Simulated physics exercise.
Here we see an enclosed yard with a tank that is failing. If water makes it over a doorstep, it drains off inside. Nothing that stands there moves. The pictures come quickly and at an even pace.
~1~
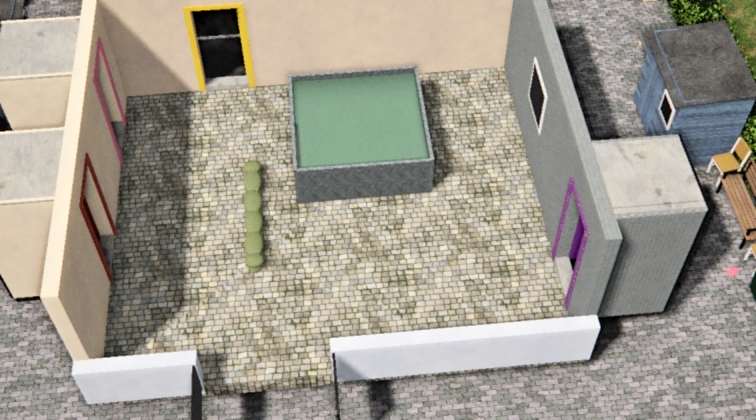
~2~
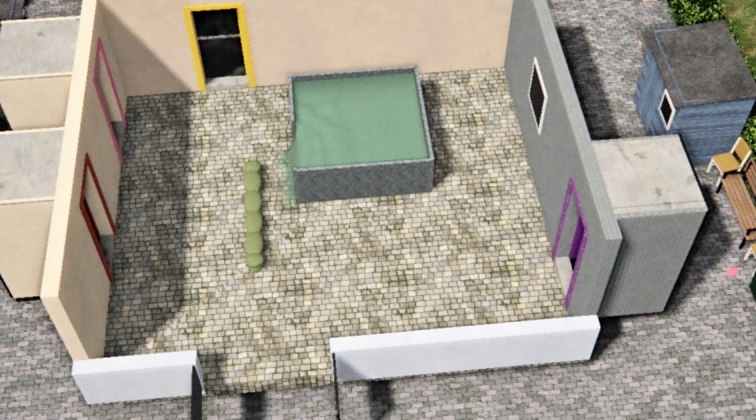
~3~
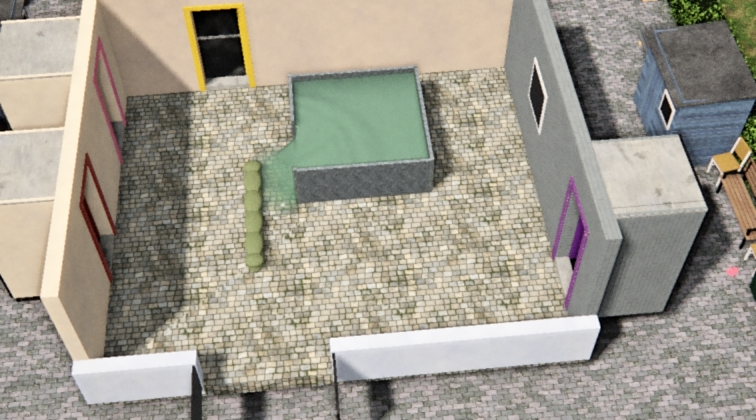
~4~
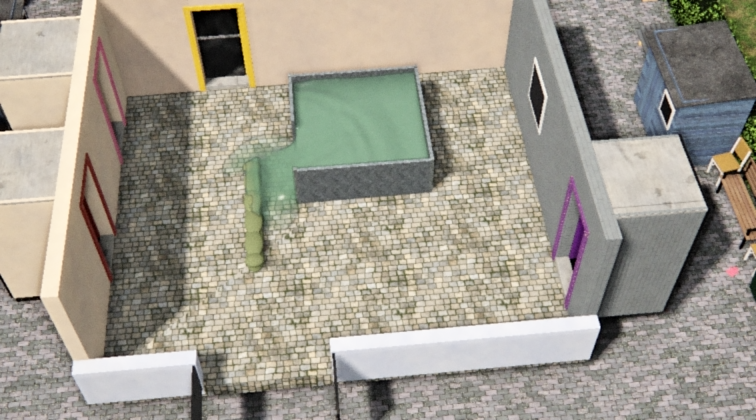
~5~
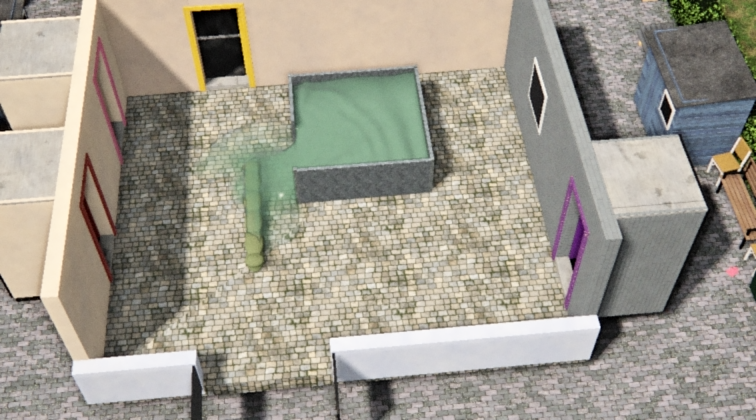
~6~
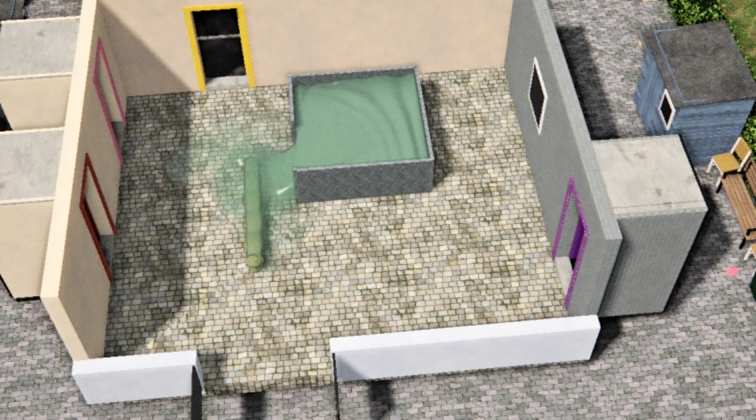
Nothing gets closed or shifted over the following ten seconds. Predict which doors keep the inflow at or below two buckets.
I expect the red door to let through too much; I expect the pink door to let through too much; I expect the purple door to let through an acceptable amount; I expect the yellow door to let through too much.
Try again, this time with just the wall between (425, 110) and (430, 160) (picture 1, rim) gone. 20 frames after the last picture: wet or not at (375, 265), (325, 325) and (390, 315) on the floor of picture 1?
Unwetted, submerged, submerged.
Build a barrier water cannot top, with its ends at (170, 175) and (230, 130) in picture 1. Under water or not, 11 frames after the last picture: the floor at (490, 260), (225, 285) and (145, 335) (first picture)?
Taking the points in the order given, they are high and dry, inundated and inundated.
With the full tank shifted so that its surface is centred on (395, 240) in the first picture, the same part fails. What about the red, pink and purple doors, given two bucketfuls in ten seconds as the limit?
The red one exceeds the limit, the pink one stays within the limit, and the purple one stays within the limit.
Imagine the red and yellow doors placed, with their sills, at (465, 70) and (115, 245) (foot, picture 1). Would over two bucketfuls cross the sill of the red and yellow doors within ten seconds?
After that, the red door stays within the limit and the yellow door tops the limit.
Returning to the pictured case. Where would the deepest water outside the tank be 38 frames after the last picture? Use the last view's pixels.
Roughly at pixel (263, 181).
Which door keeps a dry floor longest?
Looks like the purple door.
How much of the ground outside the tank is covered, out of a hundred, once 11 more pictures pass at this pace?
Estimate: Near 55 %.
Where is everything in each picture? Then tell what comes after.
In the first frame, the water tank at (358, 119) is whole and still.
In the second frame, water pours out at (298, 167) and has run to (296, 206).
In the third frame, the front is at (267, 209), out from the gap at (298, 168).
In the fourth frame, the front is at (228, 163), out from the gap at (298, 168).
In the fifth frame, the front is at (200, 165), out from the gap at (298, 168).
In the sixth frame, water pours out at (298, 168) and has run to (172, 165).
A moment on, water covers 35 % of the floor; the red door not reached, the pink door wet at the sill, nothing in, the purple door not reached, the yellow door wet at the sill, nothing in.
Next, water covers 55 % of the floor; the red door over two buckets in, the pink door under two buckets in, the purple door not reached, the yellow door under two buckets in.
Then, water covers 60 % of the floor; the red door far over two buckets in, the pink door over two buckets in, the purple door not reached, the yellow door over two buckets in.
Later, water covers 75 % of the floor; the red door far over two buckets in, the pink door over two buckets in, the purple door wet at the sill, nothing in, the yellow door far over two buckets in.
In the end, water covers 95 % of the floor; the red door far over two buckets in, the pink door over two buckets in, the purple door wet at the sill, nothing in, the yellow door far over two buckets in.
